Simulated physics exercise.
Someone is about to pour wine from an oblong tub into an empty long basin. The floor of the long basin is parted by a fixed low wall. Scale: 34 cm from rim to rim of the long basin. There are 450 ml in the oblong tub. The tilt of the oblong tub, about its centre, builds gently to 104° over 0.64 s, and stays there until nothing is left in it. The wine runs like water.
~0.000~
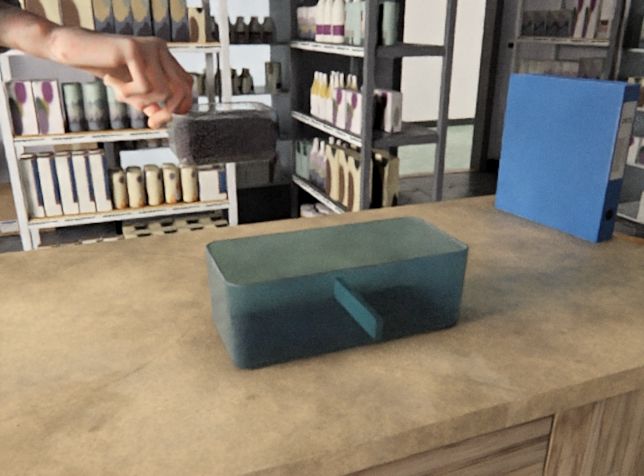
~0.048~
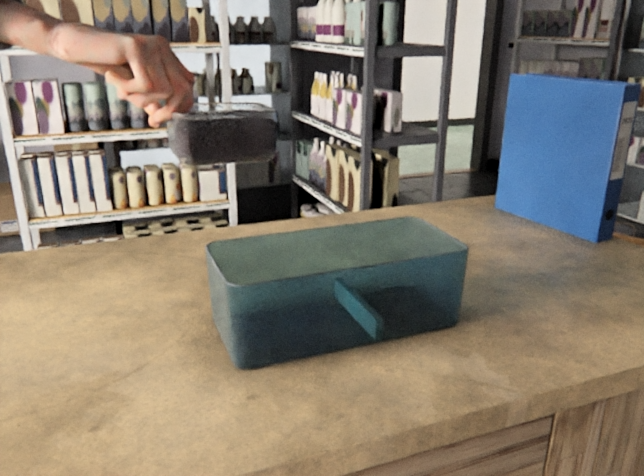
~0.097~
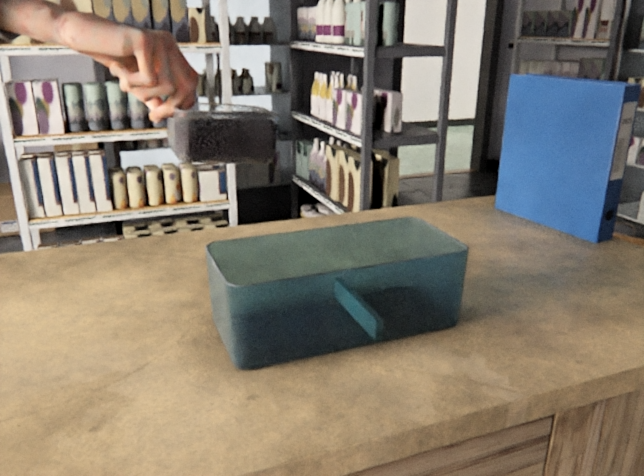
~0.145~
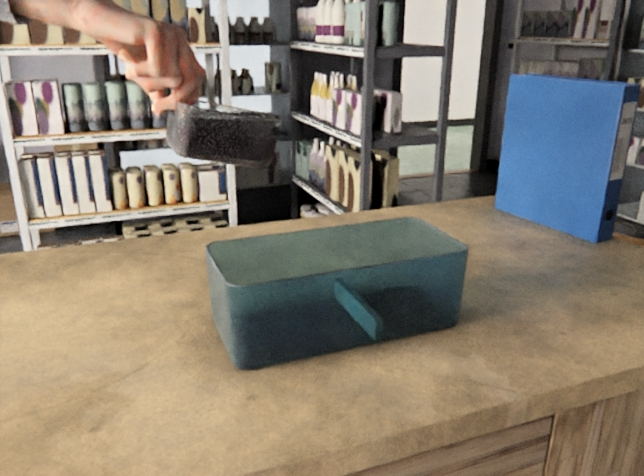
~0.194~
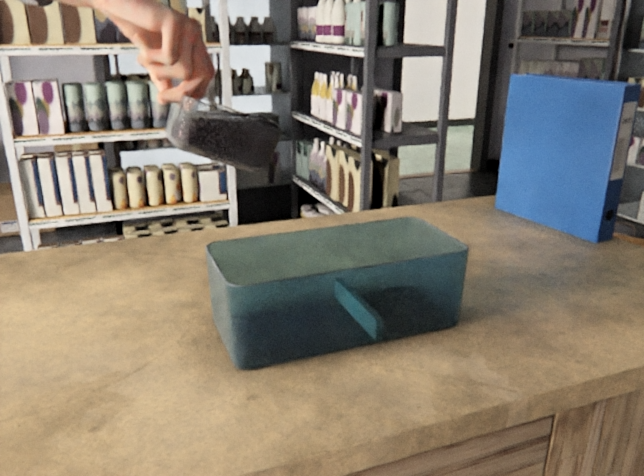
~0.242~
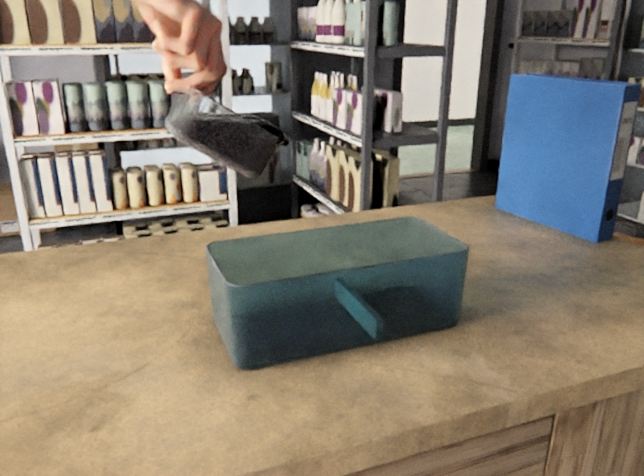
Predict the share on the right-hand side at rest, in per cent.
Roughly 11 per cent is past the wall.
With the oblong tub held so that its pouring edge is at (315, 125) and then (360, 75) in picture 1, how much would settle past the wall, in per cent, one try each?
First 50, then 80 per cent.
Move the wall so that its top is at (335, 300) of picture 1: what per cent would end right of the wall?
In that case some 20 per cent.
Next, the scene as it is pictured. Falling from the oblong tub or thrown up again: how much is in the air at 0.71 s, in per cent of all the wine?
Some 9 per cent.
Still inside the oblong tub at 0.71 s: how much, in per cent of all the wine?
Near 3 in a hundred.
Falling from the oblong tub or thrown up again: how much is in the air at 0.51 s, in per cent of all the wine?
Near 52 in a hundred.
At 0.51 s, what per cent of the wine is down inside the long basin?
Near 34 in a hundred.
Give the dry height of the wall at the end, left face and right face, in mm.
Left about 20 mm, right about 30 mm.
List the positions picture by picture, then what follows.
Tilt 0°; pouring edge (268, 108); surface from (171, 118) to (265, 113); the long basin's rim runs from (215, 265) to (442, 233); the wall's top is at (357, 297), in the first frame.
Tilt 1°; pouring edge (269, 109); surface from (172, 117) to (266, 114), in the second frame.
Tilt 6°; pouring edge (270, 113); surface from (173, 117) to (267, 116), in the third frame.
Tilt 13°; pouring edge (272, 119); surface from (173, 116) to (269, 117), in the fourth frame.
Tilt 22°; pouring edge (273, 128); surface from (173, 116) to (272, 122); 2 per cent is over the edge, in the fifth frame.
Tilt 33°; pouring edge (273, 137); surface from (172, 116) to (260, 124); 8 per cent is over the edge, in the sixth frame.
After 0.51 s the tilt is 94° and 14 per cent is still to pour, 34 is left of the wall and 0 right of it.
After 0.71 s the tilt is 104° and 3 per cent is still to pour, 82 is left of the wall and 6 right of it.
After 0.92 s the tilt is 104° and 0 per cent is still to pour, 85 is left of the wall and 11 right of it.
After 1.14 s the tilt is 104° and 0 per cent is still to pour, 86 is left of the wall and 11 right of it.
In the end 86 per cent lies left of the wall, 11 right of it and 3 outside.
